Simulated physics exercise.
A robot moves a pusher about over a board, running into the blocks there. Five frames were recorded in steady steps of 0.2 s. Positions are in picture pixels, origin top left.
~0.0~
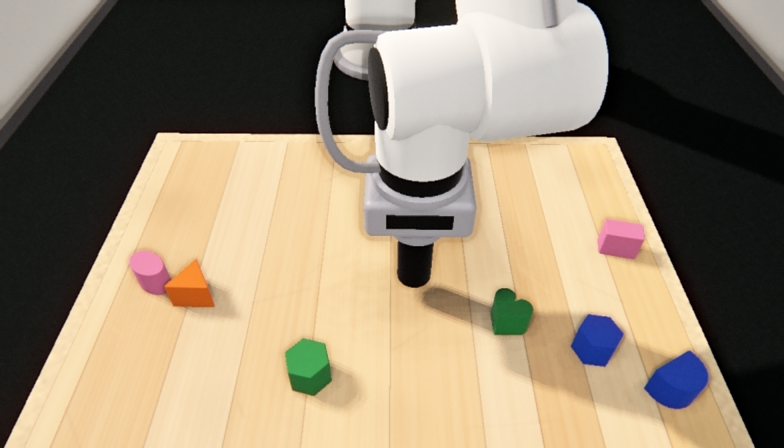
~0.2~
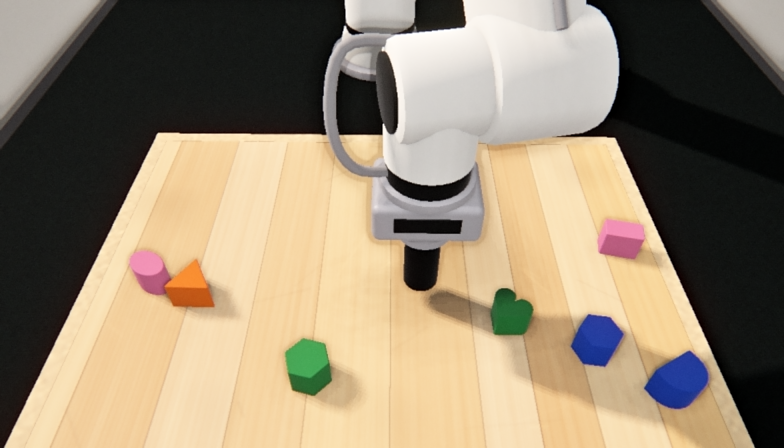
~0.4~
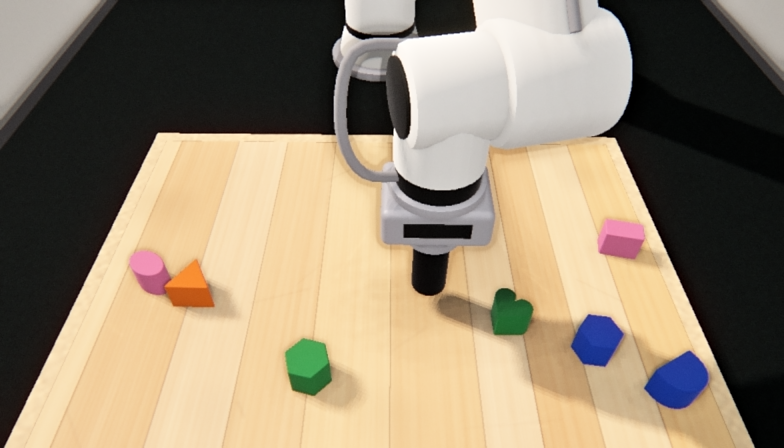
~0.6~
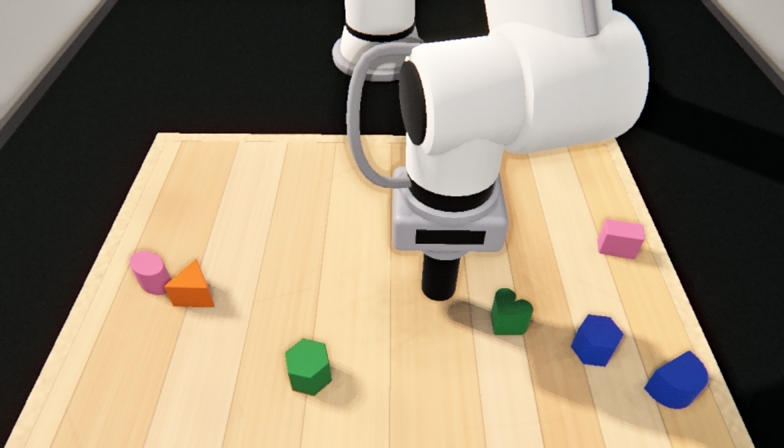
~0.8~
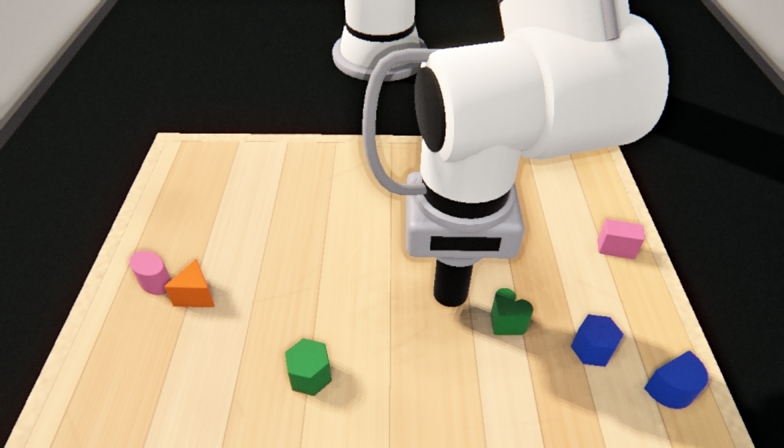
On a light wooden board scattered with colourful blocks, a white robot arm holds a black pusher upright near the middle. The arm carries the pusher slowly and steadily right and slightly toward the viewer, narrowing the gap to the green heart-shaped block, while all the blocks stay still.
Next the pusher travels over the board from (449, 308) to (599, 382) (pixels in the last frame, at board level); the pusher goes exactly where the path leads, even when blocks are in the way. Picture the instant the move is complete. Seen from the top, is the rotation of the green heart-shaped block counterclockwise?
Yes
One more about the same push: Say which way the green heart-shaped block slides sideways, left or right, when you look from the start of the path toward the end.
The left.
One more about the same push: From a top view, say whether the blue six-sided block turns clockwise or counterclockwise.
My prediction: CCW.
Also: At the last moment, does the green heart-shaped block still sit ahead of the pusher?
No - that is not the case.
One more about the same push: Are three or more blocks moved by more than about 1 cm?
No
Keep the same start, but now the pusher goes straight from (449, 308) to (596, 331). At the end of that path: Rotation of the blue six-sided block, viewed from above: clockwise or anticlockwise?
From above, the blue six-sided block will be seen to turn anti-clockwise.
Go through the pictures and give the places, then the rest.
Lower end of the pusher (414, 275), tops of blocks, green heart-shaped block (512, 304), blue six-sided block (602, 330), blue half-round block (686, 372), in the first picture.
Pusher (420, 279), blocks as before, in the second picture.
Pusher (428, 283), blocks as before, in the third picture.
Pusher (438, 288), blocks as before, in the fourth picture.
Pusher (451, 294), green heart-shaped block (512, 304), blue six-sided block (602, 330), blue half-round block (686, 372), in the fifth picture.
On the path given first. One third of the way, pusher (501, 318); green heart-shaped block (536, 310), turned 15° anticlockwise.
Two thirds of the way, pusher (551, 342); green heart-shaped block (570, 314), turned 45° anticlockwise; blue six-sided block (606, 331).
At the end, pusher (606, 369); green heart-shaped block (572, 313), turned 50° anticlockwise; blue six-sided block (619, 333), turned 25° anticlockwise; blue half-round block not moved.
